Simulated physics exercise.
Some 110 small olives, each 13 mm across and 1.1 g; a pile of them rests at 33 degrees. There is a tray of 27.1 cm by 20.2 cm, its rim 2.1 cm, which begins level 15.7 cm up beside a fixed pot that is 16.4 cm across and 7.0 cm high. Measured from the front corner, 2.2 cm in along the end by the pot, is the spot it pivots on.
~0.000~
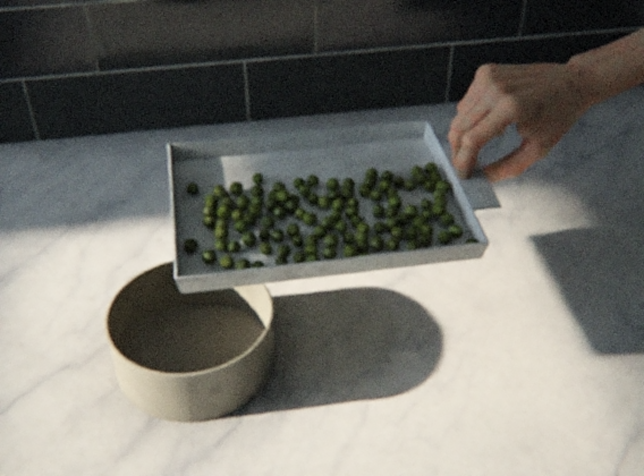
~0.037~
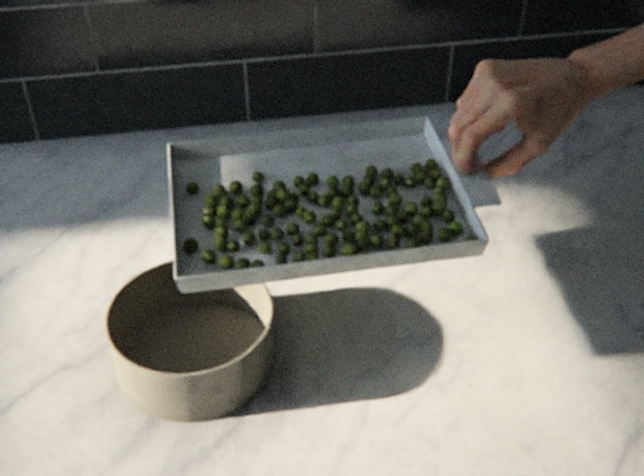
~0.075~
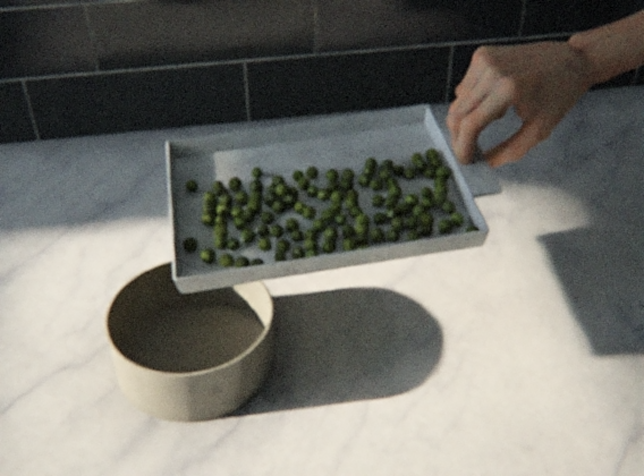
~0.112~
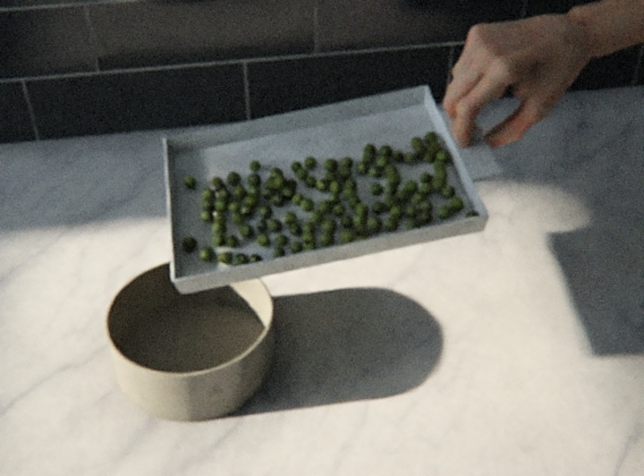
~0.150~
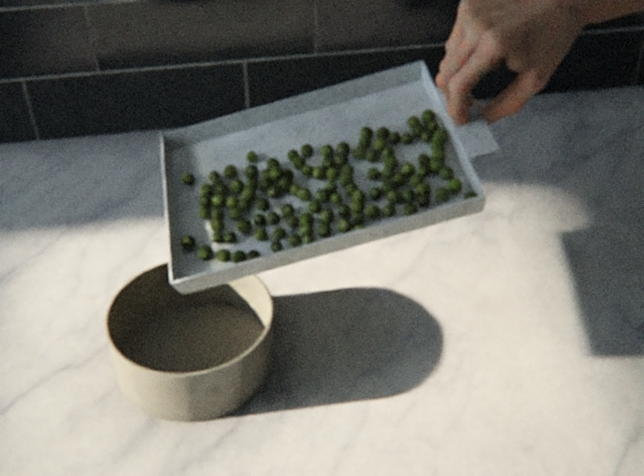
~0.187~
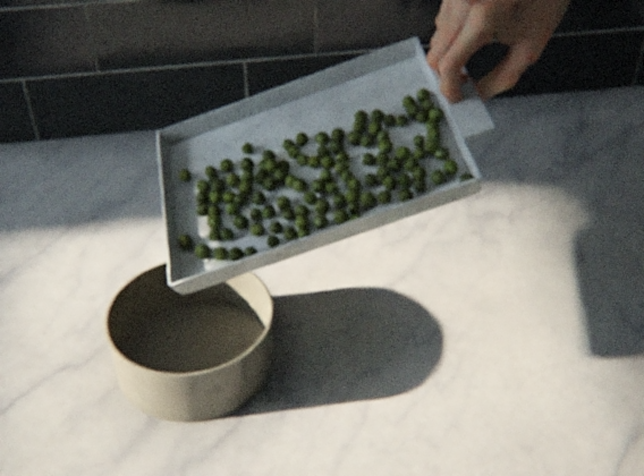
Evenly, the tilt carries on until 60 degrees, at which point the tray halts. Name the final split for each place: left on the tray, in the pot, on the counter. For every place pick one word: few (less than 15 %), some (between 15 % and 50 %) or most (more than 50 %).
Tray gets most, pot gets few, counter gets some.
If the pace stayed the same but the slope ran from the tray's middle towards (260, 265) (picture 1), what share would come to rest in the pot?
About 0 per cent.
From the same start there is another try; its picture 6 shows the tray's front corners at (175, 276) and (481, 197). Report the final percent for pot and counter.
Per cent by place - pot 5, counter 5.
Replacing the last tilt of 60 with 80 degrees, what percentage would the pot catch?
15 per cent.
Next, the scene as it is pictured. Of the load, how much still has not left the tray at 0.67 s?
Estimate: Near 80 in a hundred.
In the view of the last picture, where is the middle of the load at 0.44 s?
The middle of the load should be at about (218, 194) by then.
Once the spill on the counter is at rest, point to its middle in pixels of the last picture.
I'd put it near (63, 452).
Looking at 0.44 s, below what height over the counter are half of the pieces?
Roughly 24 cm.
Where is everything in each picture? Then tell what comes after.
In the first frame, tray tilt 0 degrees, front corners at (180, 275) and (484, 240); middle of the pieces at (336, 216); pot at (190, 312).
In the second frame, tray tilt 1 degrees, front corners at (179, 275) and (484, 237); middle of the pieces at (336, 214).
In the third frame, tray tilt 4 degrees, front corners at (178, 276) and (484, 228), lowest corner left front; middle of the pieces at (336, 208).
In the fourth frame, tray tilt 8 degrees, front corners at (177, 277) and (484, 213), lowest corner left front; middle of the pieces at (334, 199).
In the fifth frame, tray tilt 13 degrees, front corners at (175, 279) and (481, 194), lowest corner left front; middle of the pieces at (331, 187).
In the sixth frame, tray tilt 19 degrees, front corners at (173, 281) and (476, 175), lowest corner left front; middle of the pieces at (327, 176); pot at (190, 312). The tray's pace is about 150 degrees a second.
Then, at 0.34 s, tilt 42 degrees; the tray holds 100 %, the pot 0 %.
After 0.44 s, tilt 56 degrees; the tray holds 100 %, the pot 0 %.
After 0.67 s, tilt 60 degrees; the tray holds 80 %, the pot 0 %.
In the end, at 1.6 s, tray 65 %, pot 5 %, counter 30 %.
